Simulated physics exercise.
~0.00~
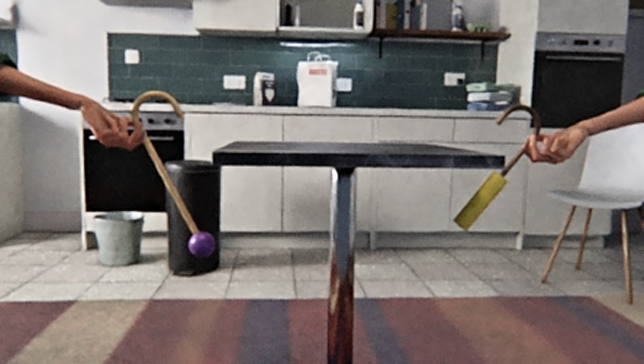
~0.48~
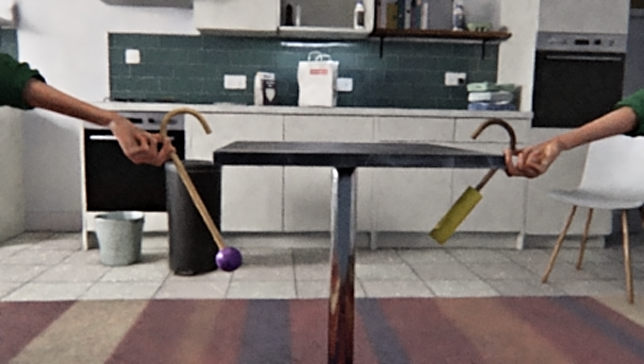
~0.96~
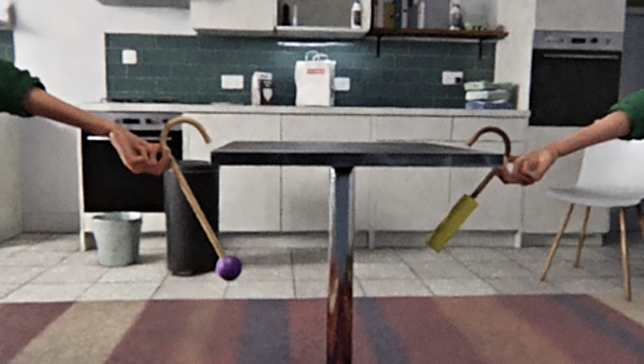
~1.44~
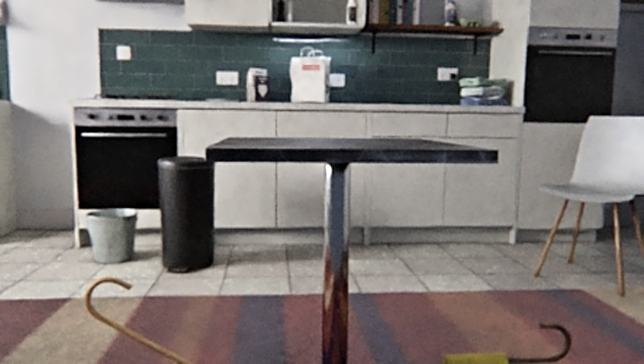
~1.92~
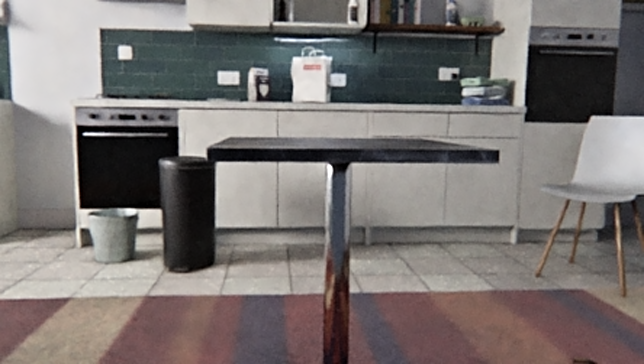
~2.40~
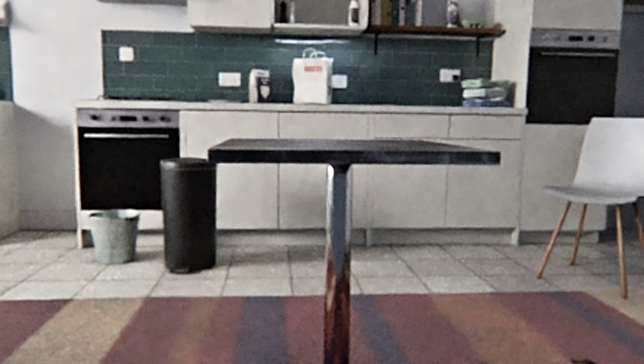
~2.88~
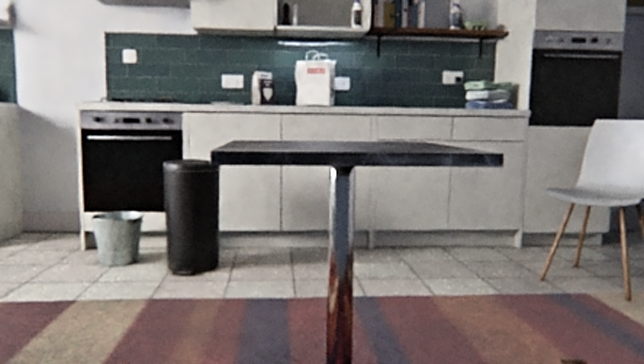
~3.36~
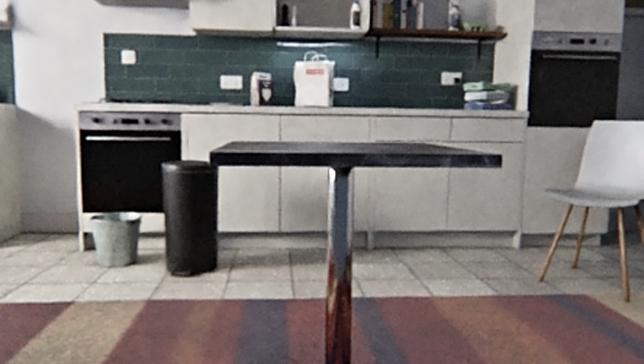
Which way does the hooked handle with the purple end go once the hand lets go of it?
It moves down, dropping from beside the left edge of the table toward the rug.
